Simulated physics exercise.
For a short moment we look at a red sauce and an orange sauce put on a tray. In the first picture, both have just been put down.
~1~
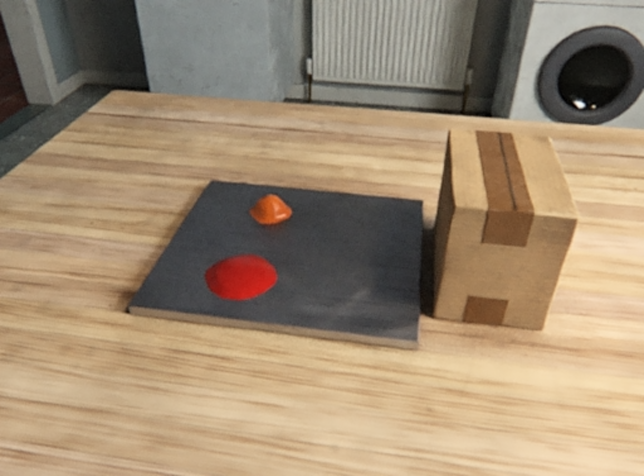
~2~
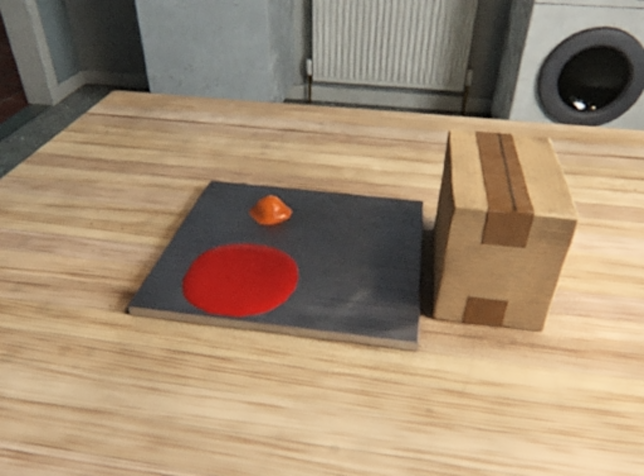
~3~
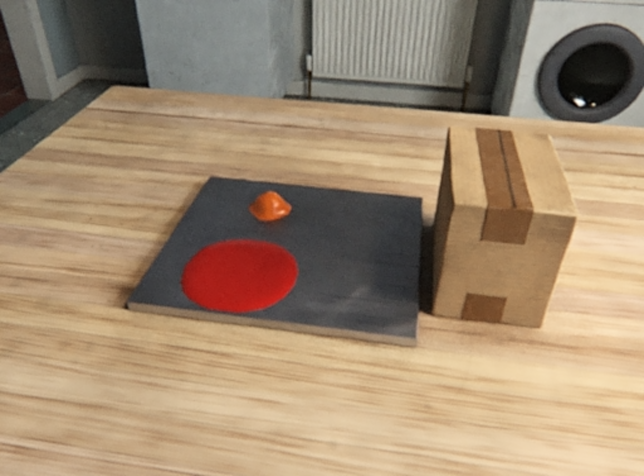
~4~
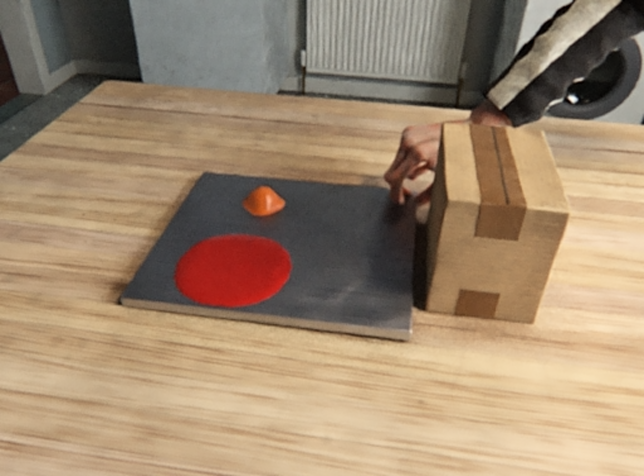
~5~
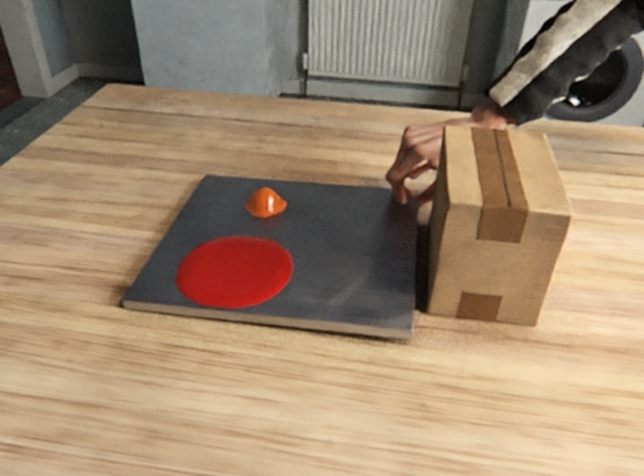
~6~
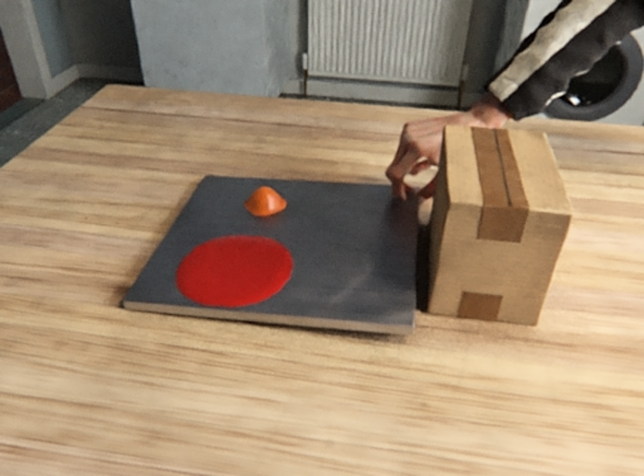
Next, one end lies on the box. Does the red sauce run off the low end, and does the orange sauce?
Take the red sauce first: It goes over; then the orange sauce keeps its place.
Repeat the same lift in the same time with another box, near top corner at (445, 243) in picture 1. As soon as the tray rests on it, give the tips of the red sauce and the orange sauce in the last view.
The first one stops at (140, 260), and after it the second at (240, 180).
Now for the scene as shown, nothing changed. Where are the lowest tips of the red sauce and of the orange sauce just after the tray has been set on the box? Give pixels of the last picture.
At (142, 260), and at (232, 176).
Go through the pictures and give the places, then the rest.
The tray lies flat; red sauce (240, 273) a low mound; orange sauce (270, 204) a tall heap; box (501, 272), in the first picture.
They settle; red sauce (240, 276) spread thin; orange sauce (270, 204) a tall heap, in the second picture.
At rest; red sauce (240, 272) spread thin; orange sauce (270, 200) a tall heap, in the third picture.
A hand takes the end; red sauce (233, 266) spread thin; orange sauce (263, 196) a tall heap, in the fourth picture.
The end is rising; red sauce (235, 268) spread thin; orange sauce (265, 197) a tall heap, in the fifth picture.
The tray slopes by about 3°; red sauce (235, 267) spread thin; orange sauce (265, 196) a tall heap; box (495, 268), in the sixth picture.
Shortly, slope about 31°; the red sauce is dripping off the low end; the orange sauce has not moved.
Then, the red sauce is dripping off the low end; the orange sauce has not moved.
At the finish, slope about 31°; the red sauce is dripping off the low end; the orange sauce has not moved.
